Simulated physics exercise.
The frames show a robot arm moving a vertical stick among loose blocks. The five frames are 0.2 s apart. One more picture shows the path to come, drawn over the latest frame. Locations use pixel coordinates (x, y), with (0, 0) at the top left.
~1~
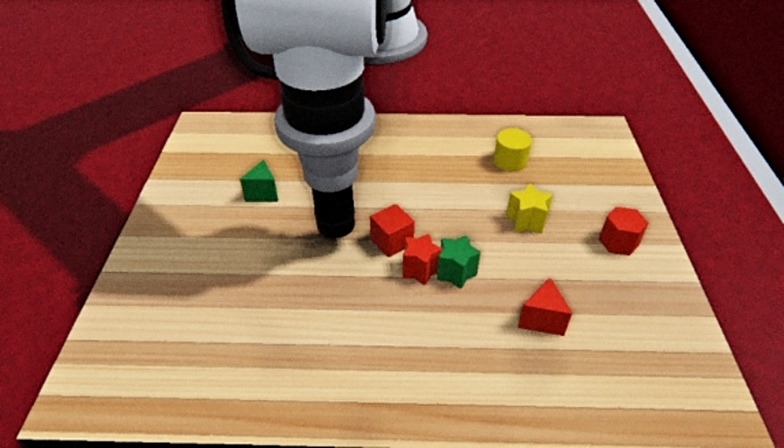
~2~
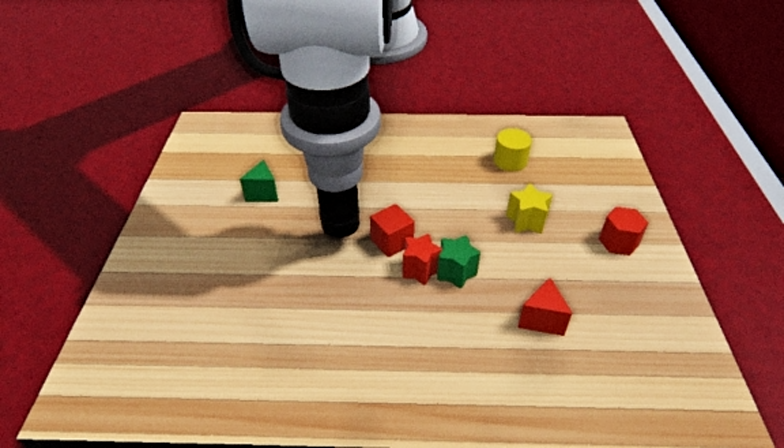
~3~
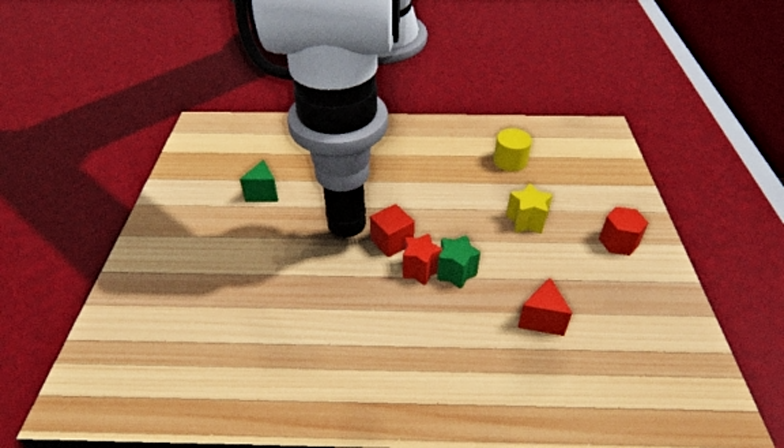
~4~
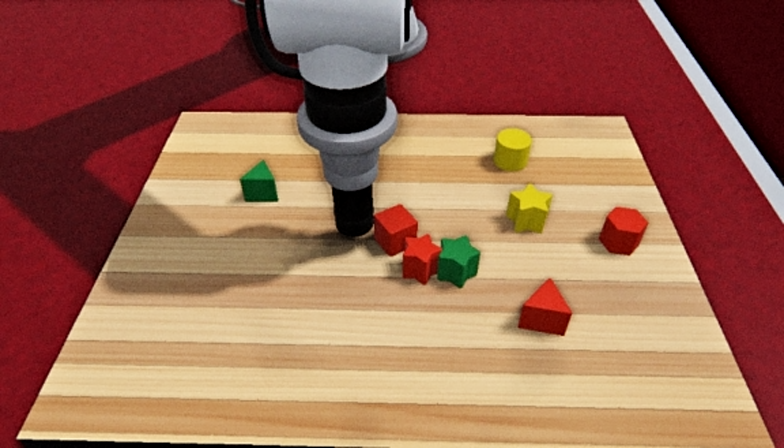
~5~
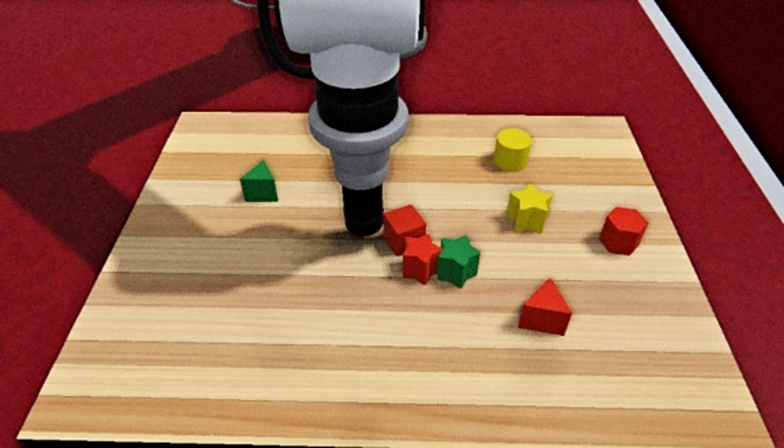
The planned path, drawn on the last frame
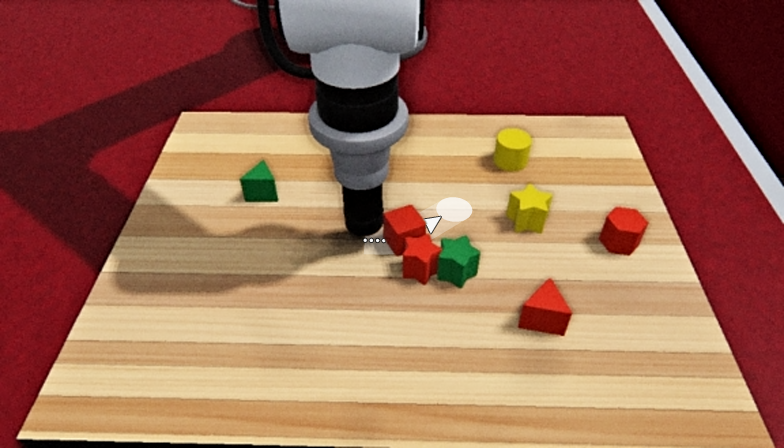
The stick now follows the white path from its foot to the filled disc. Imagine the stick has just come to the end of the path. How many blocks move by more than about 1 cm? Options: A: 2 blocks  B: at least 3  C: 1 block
C.
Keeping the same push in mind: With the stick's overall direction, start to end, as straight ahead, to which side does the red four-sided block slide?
Side: Right.
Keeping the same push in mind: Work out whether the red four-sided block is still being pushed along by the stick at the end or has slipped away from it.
It slides aside on the way.
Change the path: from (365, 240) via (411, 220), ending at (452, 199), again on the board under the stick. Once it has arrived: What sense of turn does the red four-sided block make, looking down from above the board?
My prediction: CW.
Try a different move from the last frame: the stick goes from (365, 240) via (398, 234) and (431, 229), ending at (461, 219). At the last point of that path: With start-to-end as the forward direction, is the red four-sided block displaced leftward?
I'd say no.
Path on the board, from (365, 240) by way of (400, 239) and (429, 224) to (454, 209).
What follows on the original path. One third of the way, stick at (401, 222); red four-sided block at (437, 215), turned 25° clockwise.
Two thirds of the way, stick at (430, 208); red four-sided block at (463, 211), turned 60° clockwise.
At the end, stick at (456, 193); red four-sided block at (470, 210), turned 85° clockwise; red star block in place.
